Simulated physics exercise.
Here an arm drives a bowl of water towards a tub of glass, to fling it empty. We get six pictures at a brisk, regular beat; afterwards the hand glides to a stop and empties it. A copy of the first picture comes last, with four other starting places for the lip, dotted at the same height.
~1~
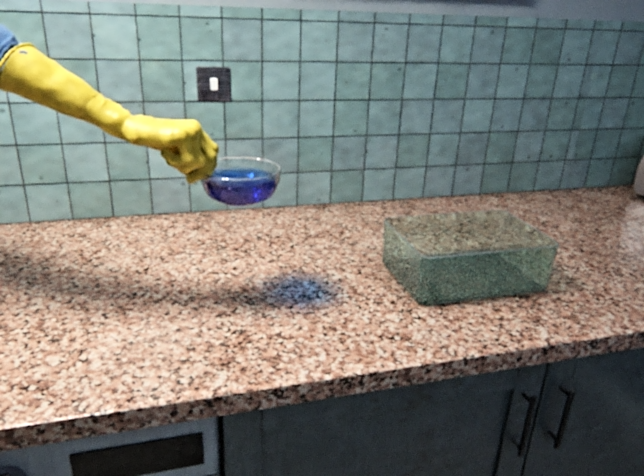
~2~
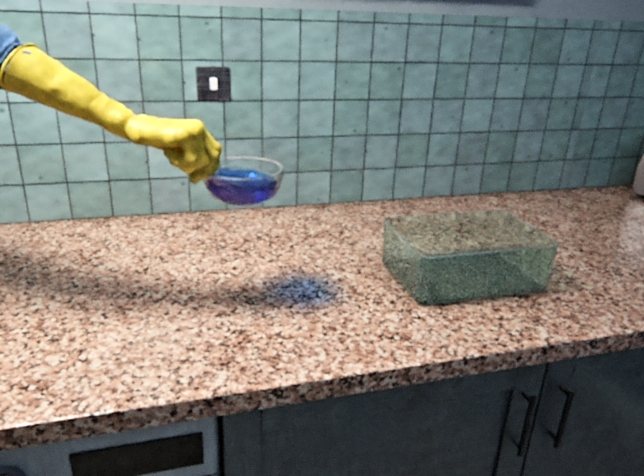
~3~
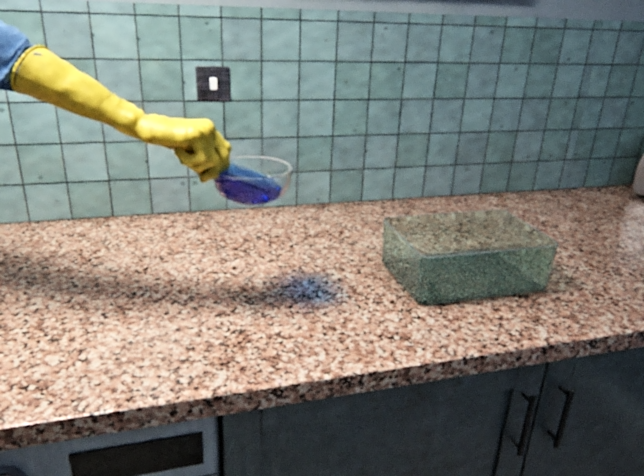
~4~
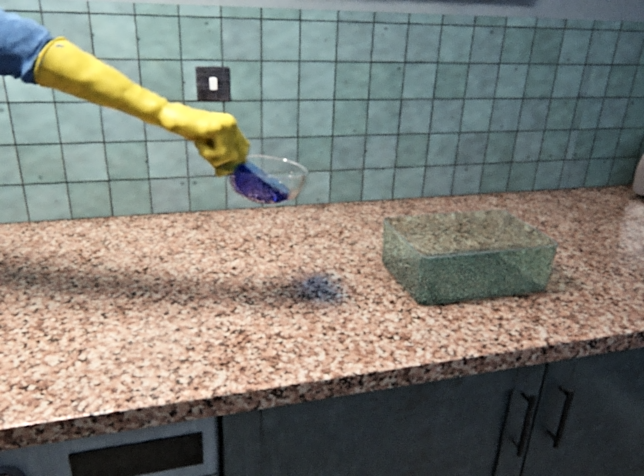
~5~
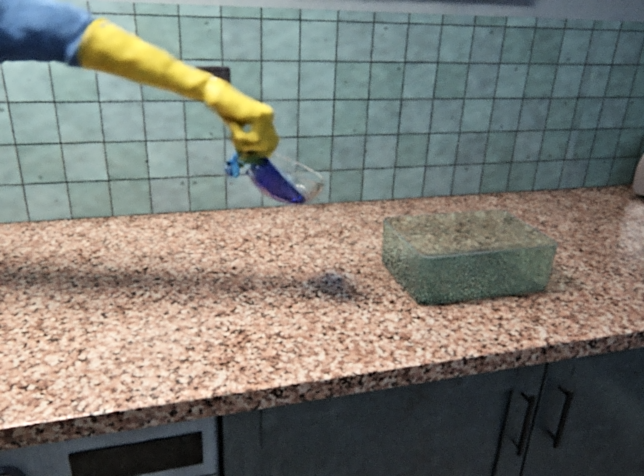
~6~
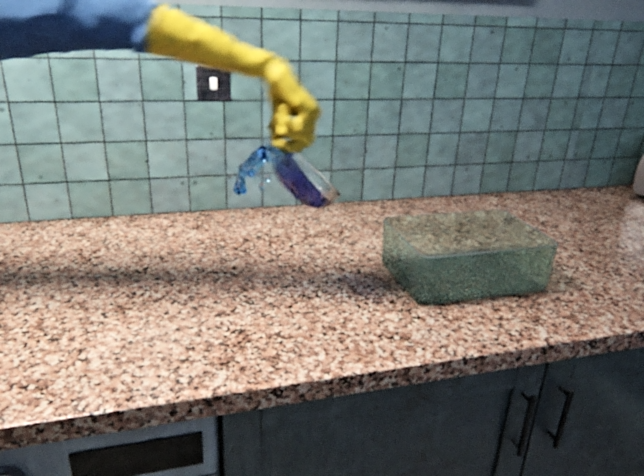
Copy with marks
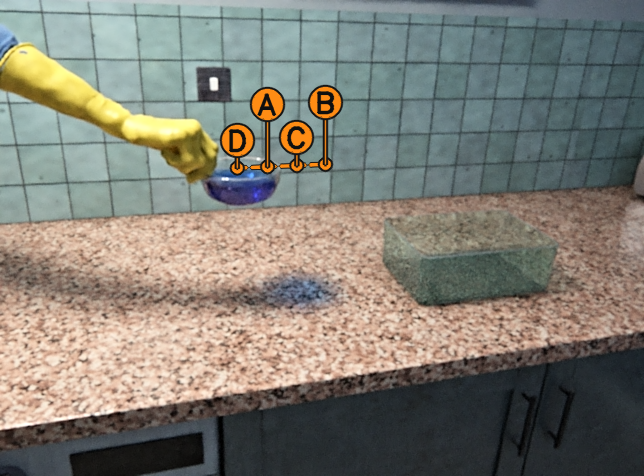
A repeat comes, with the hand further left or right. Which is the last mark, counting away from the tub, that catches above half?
Choose C.
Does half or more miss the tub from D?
Yes, that goes wrong.
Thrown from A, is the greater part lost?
Yes, it does.
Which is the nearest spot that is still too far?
Here it is spot A.
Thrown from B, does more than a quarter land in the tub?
Yes, it does.
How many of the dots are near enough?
Two.
On the marked copy, A at (267, 166); B at (325, 164); C at (296, 165); D at (237, 168).
Choosing A, about 25 % lands in the tub, 70 % falls short and 5 % goes beside or beyond.
Choosing B, about 68 % lands in the tub, 15 % falls short and 17 % goes beside or beyond.
Choosing C, about 66 % lands in the tub, 24 % falls short and 10 % goes beside or beyond.
Choosing D, about 0 % lands in the tub, 95 % falls short and 5 % goes beside or beyond.
